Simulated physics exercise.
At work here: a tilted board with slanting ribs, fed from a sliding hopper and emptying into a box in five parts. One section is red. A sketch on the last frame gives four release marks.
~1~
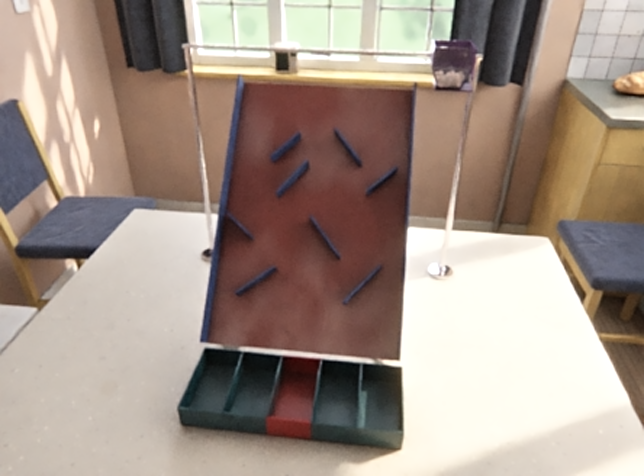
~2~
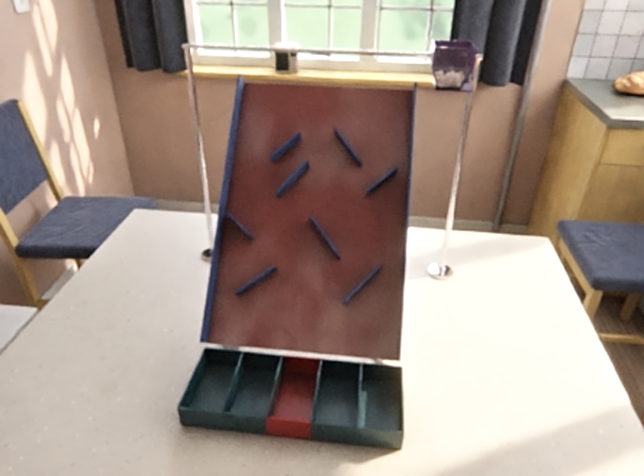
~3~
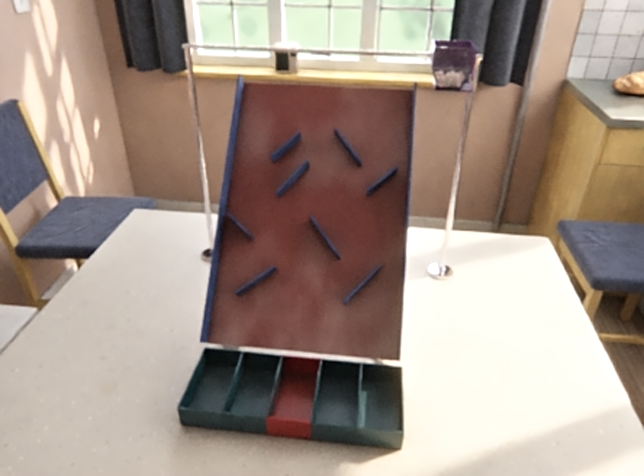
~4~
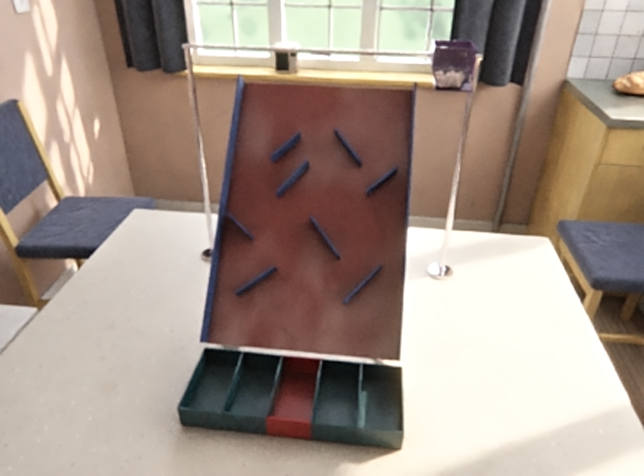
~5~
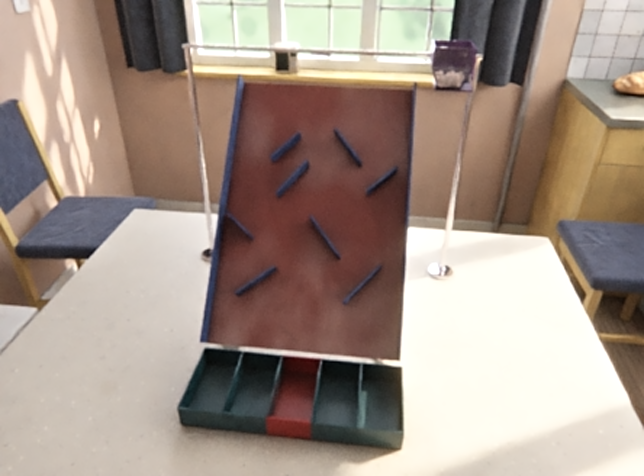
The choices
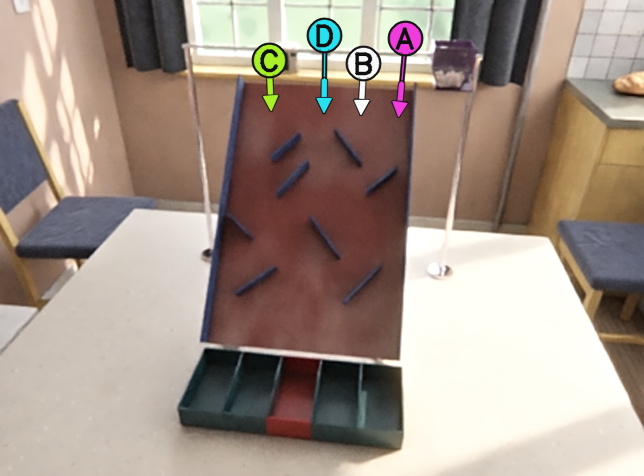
In this clip, a tilted reddish board with slanting blue ribs stands on a pale table above a dark green box with one red section, while a small purple container sits at the upper right; nothing visibly moves.
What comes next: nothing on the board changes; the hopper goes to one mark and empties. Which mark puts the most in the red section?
Mark B.
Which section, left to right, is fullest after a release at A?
The third.
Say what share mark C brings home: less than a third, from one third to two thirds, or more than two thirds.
Mark C gives less than a third.
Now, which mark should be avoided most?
The answer is C.
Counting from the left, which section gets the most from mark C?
The first from the left.
On the marked copy, mark A meets the board at (399, 111); mark B meets the board at (361, 109); mark C meets the board at (271, 105); mark D meets the board at (324, 107).
Choosing A, about half in the red section, about half in other sections, a stray few outside the box.
Choosing B, most in the red section, a small part in other sections, a small part outside the box.
Choosing C, a small part in the red section, about two thirds in other sections, a small part held on the board, a small part outside the box.
Choosing D, about two thirds in the red section, about a quarter in other sections, a stray few outside the box.
